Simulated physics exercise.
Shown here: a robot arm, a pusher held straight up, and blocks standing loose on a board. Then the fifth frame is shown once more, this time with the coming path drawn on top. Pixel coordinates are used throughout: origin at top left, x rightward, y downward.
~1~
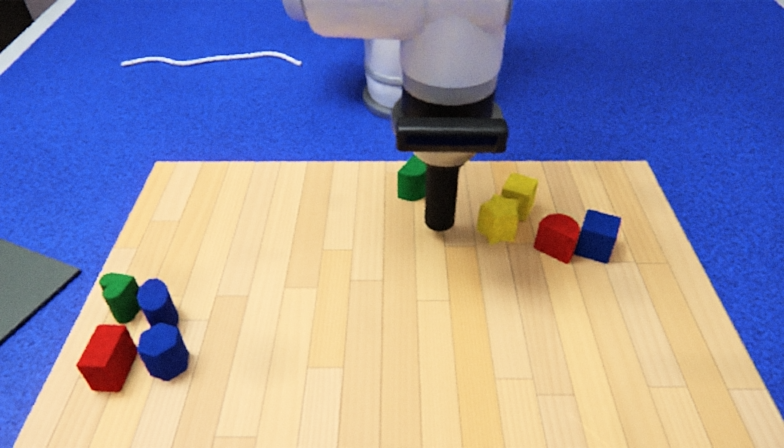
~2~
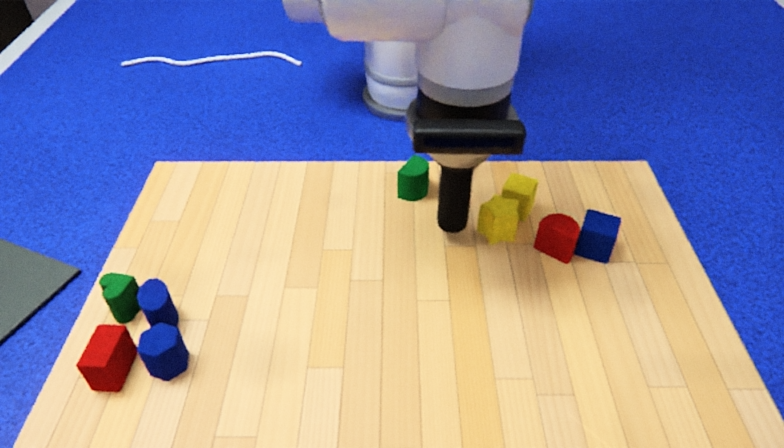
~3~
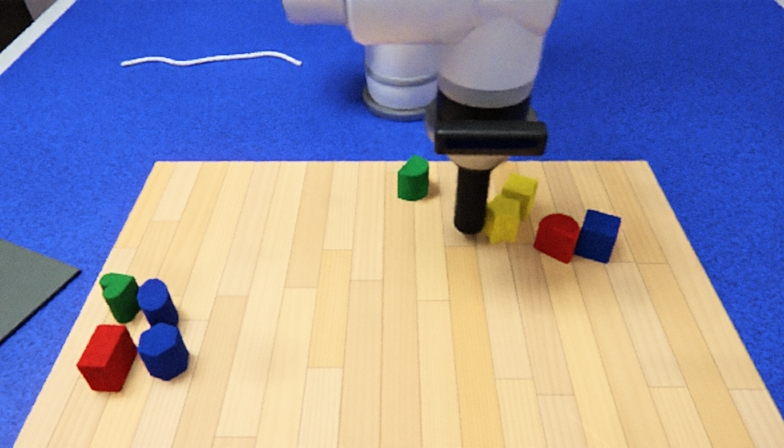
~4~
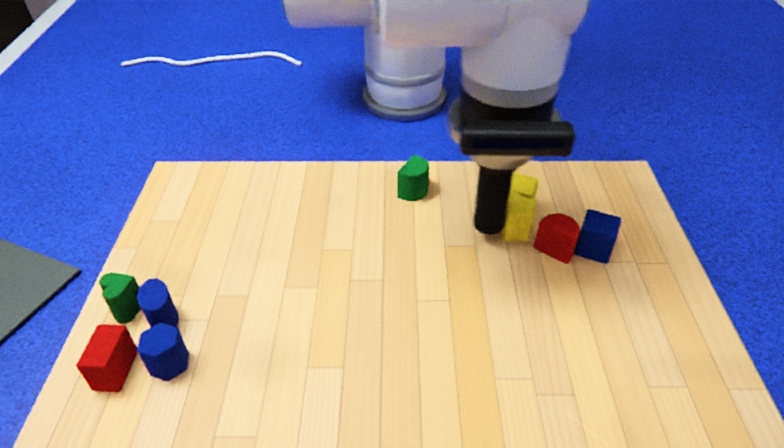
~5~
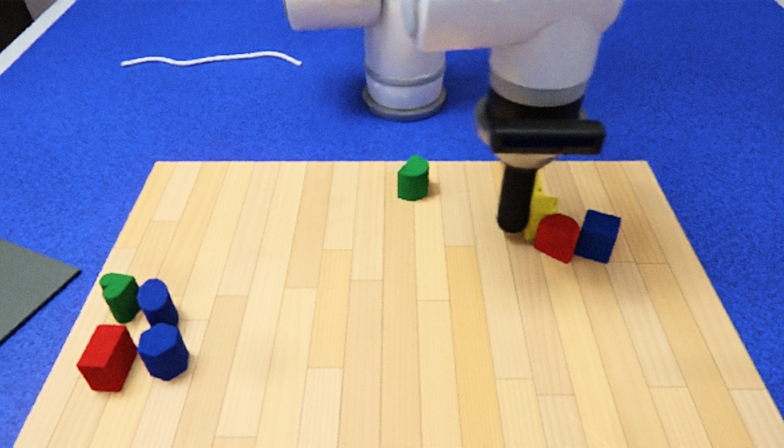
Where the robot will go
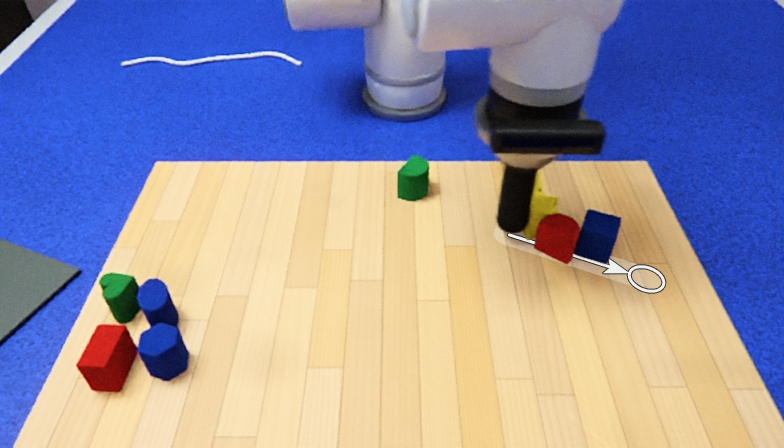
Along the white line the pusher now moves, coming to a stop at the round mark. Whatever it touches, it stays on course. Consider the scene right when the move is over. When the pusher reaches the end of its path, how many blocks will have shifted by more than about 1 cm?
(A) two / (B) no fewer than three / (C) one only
B - no fewer than three.
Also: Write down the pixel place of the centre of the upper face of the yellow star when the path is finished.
At roughly (561, 202).
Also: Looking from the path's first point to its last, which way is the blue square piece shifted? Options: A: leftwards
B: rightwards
I'll go with A - leftwards.
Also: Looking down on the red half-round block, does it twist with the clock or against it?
It twists with the clock when seen from above.
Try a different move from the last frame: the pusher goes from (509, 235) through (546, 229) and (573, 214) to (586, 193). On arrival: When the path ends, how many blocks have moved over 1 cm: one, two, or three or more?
Displaced: One.
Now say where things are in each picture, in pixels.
Pusher tip at (439, 223); block tops, yellow square piece at (521, 183); yellow star at (501, 206); red half-round block at (562, 224); blue square piece at (602, 222), in the first frame.
Pusher at (452, 224); blocks unchanged, in the second frame.
Pusher at (468, 225); blocks unchanged, in the third frame.
Pusher at (488, 226); yellow star at (518, 204), in the fourth frame.
Pusher at (511, 224); yellow square piece partly hidden; yellow star at (541, 202); red half-round block at (562, 224); blue square piece at (602, 222), in the fifth frame.
Path on the board, from (509, 235) to (646, 279).
The first path, step by step. One third of the way, pusher at (557, 238); yellow star at (561, 202), turned 50° anticlockwise; red half-round block at (596, 237); blue square piece at (620, 225), turned 55° anticlockwise.
Two thirds of the way, pusher at (603, 253); yellow star at (561, 202), turned 50° anticlockwise; red half-round block at (641, 259), turned 25° clockwise; blue square piece at (635, 225), turned 75° anticlockwise.
At the end, pusher at (651, 268); yellow square piece in place; yellow star at (561, 202), turned 50° anticlockwise; red half-round block at (687, 280), turned 50° clockwise; blue square piece at (641, 224), turned 85° anticlockwise.
